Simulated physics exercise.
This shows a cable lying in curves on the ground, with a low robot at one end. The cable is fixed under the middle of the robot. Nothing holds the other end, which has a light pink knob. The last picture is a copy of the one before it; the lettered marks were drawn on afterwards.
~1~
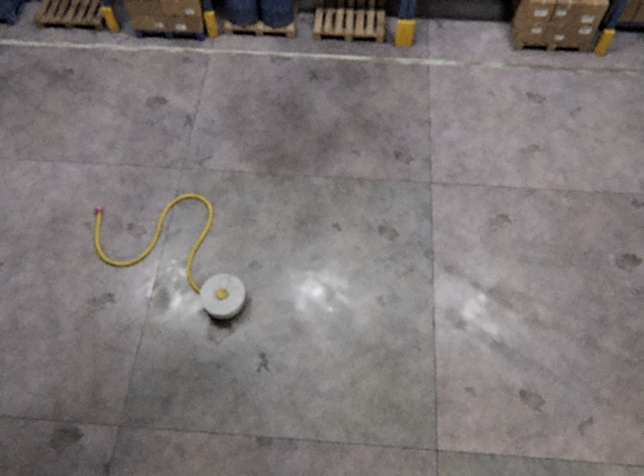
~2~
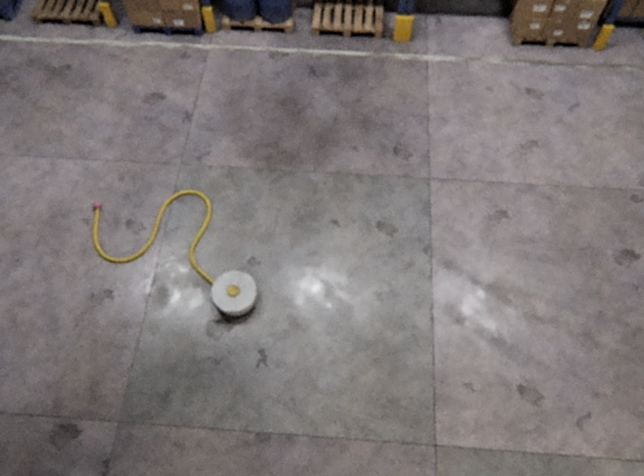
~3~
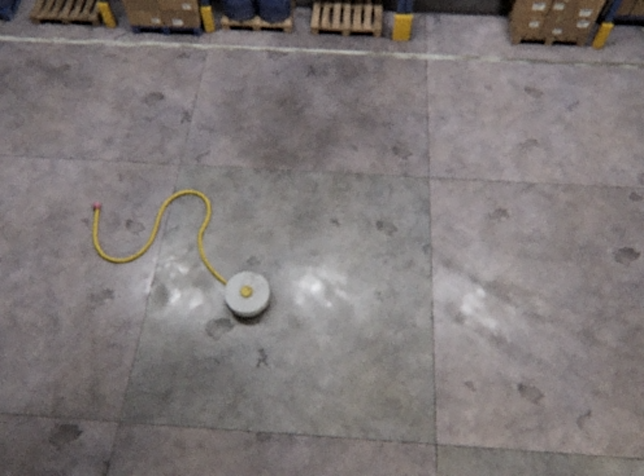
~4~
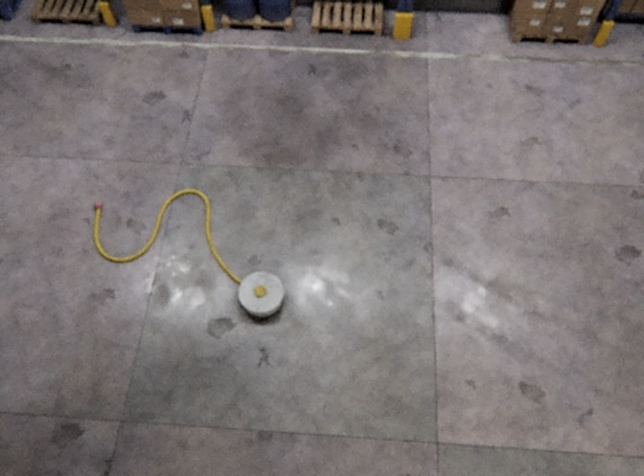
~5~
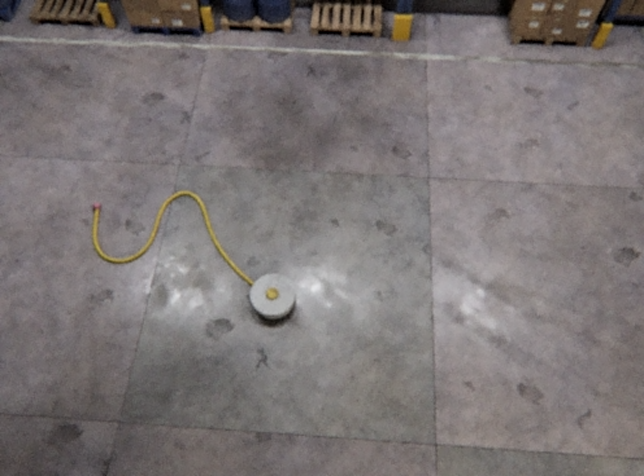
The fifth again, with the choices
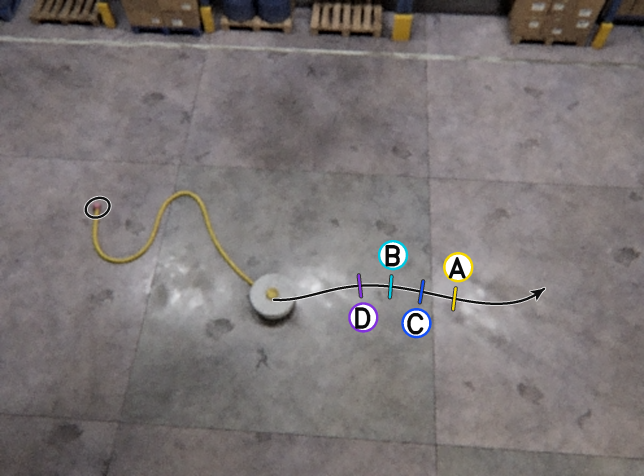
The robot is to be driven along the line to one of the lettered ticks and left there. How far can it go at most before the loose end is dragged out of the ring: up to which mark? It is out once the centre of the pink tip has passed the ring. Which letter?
Up to mark C.
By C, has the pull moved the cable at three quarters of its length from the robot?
Yes.
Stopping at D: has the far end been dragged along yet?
No.
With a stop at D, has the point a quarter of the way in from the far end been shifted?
No.
On the marked copy, A at (454, 299); B at (391, 287); C at (422, 292); D at (360, 286); the ring at (98, 208); the route from (274, 300) via (411, 290) to (544, 289).
Following C. Soon after the start, robot (326, 288), middle of the cable (180, 212), free end (97, 206).
Later, robot (377, 282), middle of the cable (206, 238), free end (97, 206).
In the end, robot (423, 289), middle of the cable (242, 260), free end (96, 210); the free end is still in its ring.
As for the rest, A drags the free end to (112, 225); B is safe but short; D is safe but short.
